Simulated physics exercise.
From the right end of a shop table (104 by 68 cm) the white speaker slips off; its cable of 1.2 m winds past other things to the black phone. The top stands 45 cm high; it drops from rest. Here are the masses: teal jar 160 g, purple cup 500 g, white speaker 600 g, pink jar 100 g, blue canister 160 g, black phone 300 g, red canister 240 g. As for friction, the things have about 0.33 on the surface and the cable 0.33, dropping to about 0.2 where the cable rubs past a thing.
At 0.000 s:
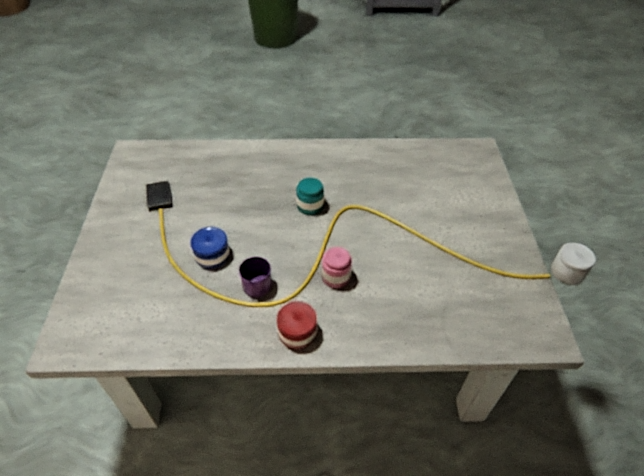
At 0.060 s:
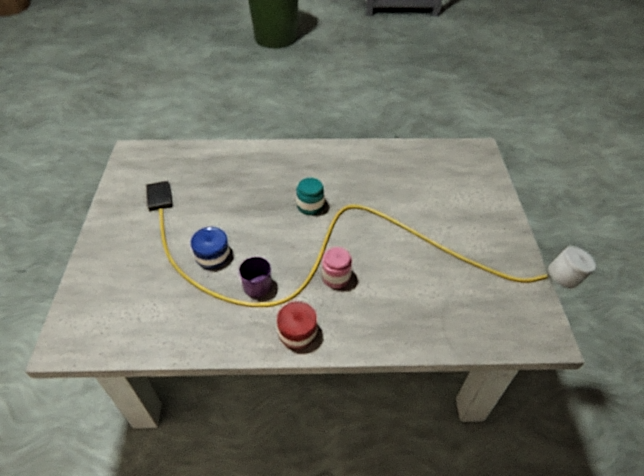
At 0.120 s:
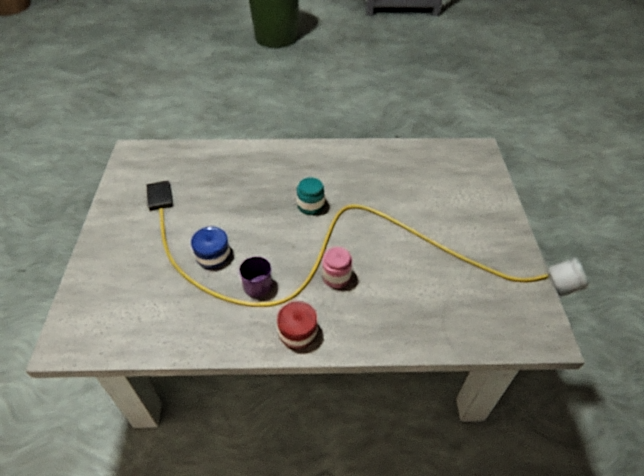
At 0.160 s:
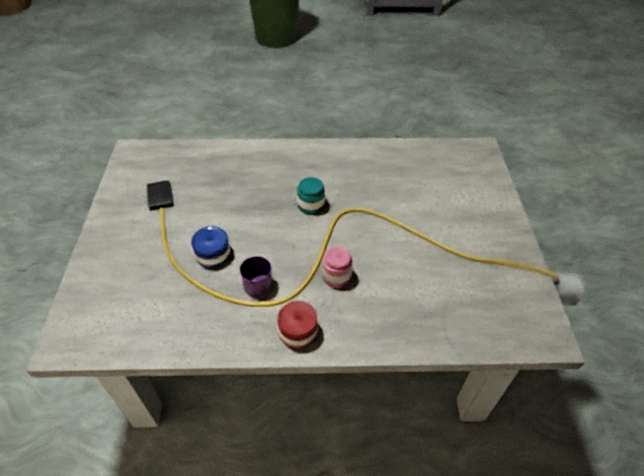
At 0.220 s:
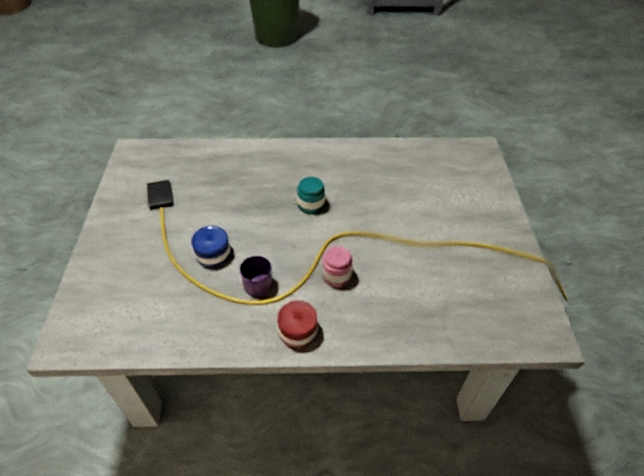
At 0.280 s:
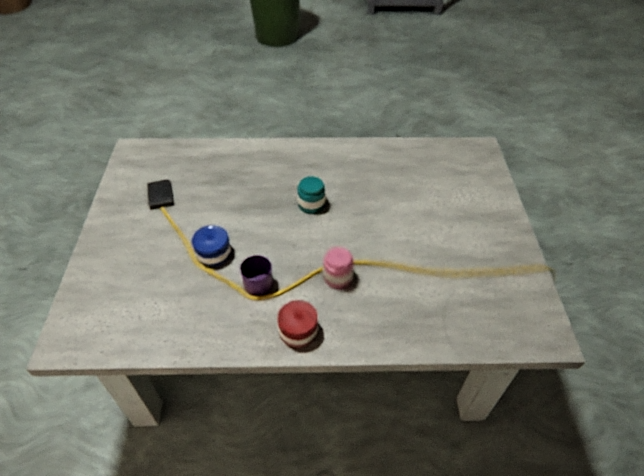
The clip opens on a pale table holding jars, canisters, a purple cup and a black phone, with a yellow cable curving to a white speaker at the right edge. The speaker tips over the edge and drops out of sight, then the cable pulls straighter among the nearly still objects.
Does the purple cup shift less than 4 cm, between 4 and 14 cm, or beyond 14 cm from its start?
Most likely it winds up at an intermediate distance.
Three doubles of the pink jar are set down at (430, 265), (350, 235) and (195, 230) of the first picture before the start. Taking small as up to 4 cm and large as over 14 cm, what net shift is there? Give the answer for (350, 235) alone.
There it moves a long way.
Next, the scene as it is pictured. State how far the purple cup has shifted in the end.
Purple cup: 6 cm.
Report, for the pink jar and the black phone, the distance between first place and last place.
Pink jar over the edge, black phone 20 cm.
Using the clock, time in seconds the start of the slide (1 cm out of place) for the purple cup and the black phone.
Times: Purple cup = 0.34 s, black phone = 0.34 s.
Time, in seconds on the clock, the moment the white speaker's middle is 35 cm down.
Answer: 0.34 s on the clock.
After 0.5 s, the cable's tail end at (207, 243); purple cup 7 cm off its start, pink jar 20 cm off its start, black phone 16 cm off its start.
After 0.7 s, the cable's tail end at (219, 255); purple cup 7 cm off its start, pink jar over the edge, black phone 21 cm off its start.
After 1.0 s, the cable's tail end at (219, 255); purple cup 7 cm off its start at (269, 244), pink jar over the edge, black phone 21 cm off its start at (199, 246).
After 1.2 s, the cable's tail end at (219, 255); purple cup 7 cm off its start, pink jar over the edge, black phone 21 cm off its start.
After 2.4 s, the cable's tail end at (219, 255); purple cup 7 cm off its start at (269, 244), pink jar over the edge, black phone 21 cm off its start at (199, 246), blue canister 9 cm off its start at (245, 221).
